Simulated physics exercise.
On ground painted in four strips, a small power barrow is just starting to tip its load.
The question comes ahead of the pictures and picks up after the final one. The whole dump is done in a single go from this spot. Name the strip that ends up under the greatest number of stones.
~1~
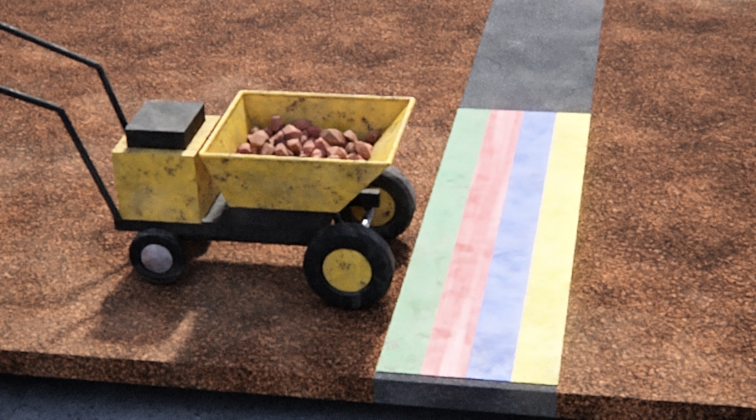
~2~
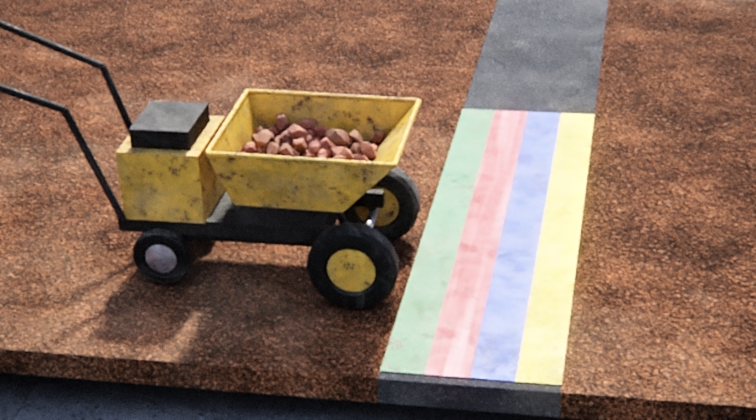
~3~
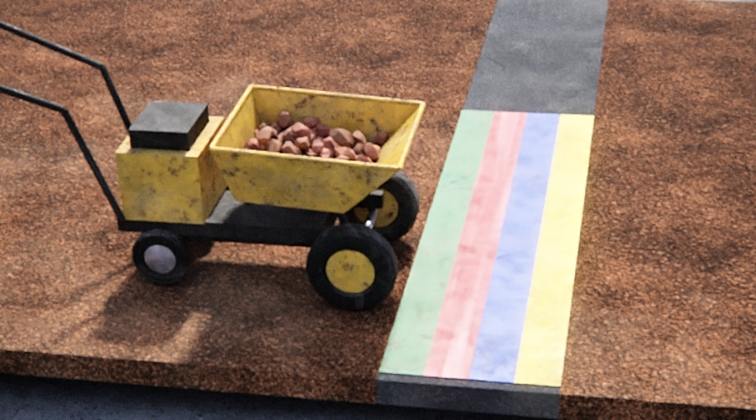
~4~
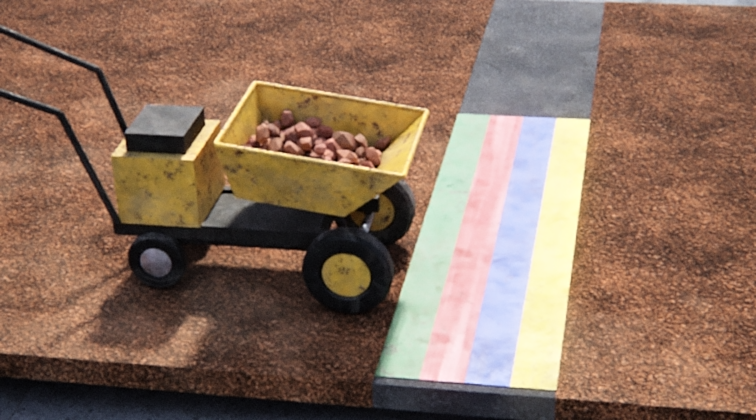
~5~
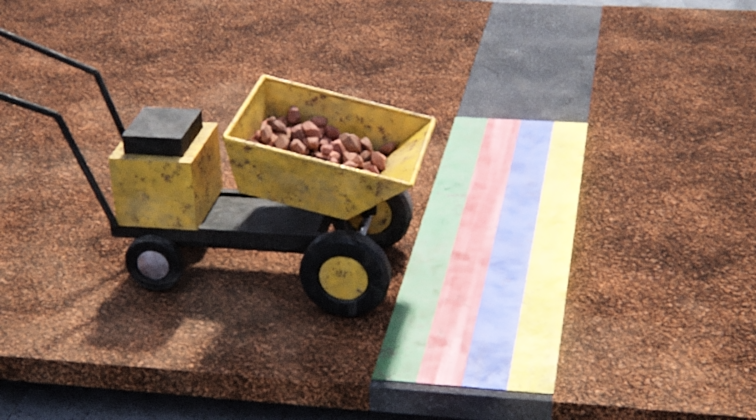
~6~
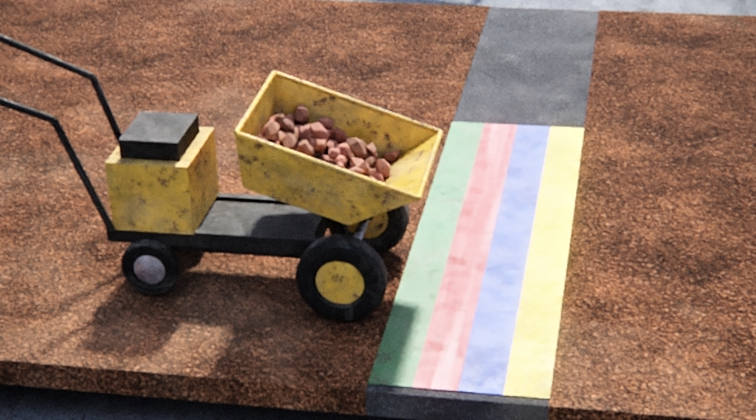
That would be the blue strip.
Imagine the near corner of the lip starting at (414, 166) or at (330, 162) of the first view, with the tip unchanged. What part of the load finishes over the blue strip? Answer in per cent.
Close to 20 in a hundred, and close to 20 in a hundred.
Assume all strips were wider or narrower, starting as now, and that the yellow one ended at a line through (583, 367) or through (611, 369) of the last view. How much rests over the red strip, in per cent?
The first case gives around 20 %, the second around 40 %.
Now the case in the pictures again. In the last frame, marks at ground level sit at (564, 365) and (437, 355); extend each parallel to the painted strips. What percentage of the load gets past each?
About 10 percent, then about 90 percent.
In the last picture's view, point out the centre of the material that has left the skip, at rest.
I'd put the middle somewhere around (516, 287).
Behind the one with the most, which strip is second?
Second comes yellow.
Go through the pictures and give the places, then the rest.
Lip of the skip (388, 165), level; top of the load (293, 148), lumps of rubble; green strip (409, 335); red strip (452, 338); blue strip (496, 342); yellow strip (540, 345), in the first picture.
Lip of the skip (394, 166), level; top of the load (299, 146), in the second picture.
Lip of the skip (399, 169), tipped barely; top of the load (301, 145), in the third picture.
Lip of the skip (403, 177), tipped a little; top of the load (269, 145), in the fourth picture.
Lip of the skip (411, 186), tipped a little; top of the load (275, 142), in the fifth picture.
Lip of the skip (418, 198), tipped clearly; top of the load (282, 139); green strip (401, 348); red strip (444, 351); blue strip (488, 355); yellow strip (532, 358), in the sixth picture.
Just after the last frame, skip tipped steeply; every one in the skip.
A moment on, skip tipped steeply; the larger part in the skip; about a tenth over the blue strip; just a few over the yellow strip.
Further on, skip tipped right over; roughly a quarter in the skip; just a few over the red strip; roughly half over the blue strip; roughly a quarter over the yellow strip; about a tenth off the paint.
When it is over, skip tipped right over; about a tenth in the skip; not one over the green strip; about a tenth over the red strip; roughly half over the blue strip; roughly a quarter over the yellow strip; about a tenth off the paint.
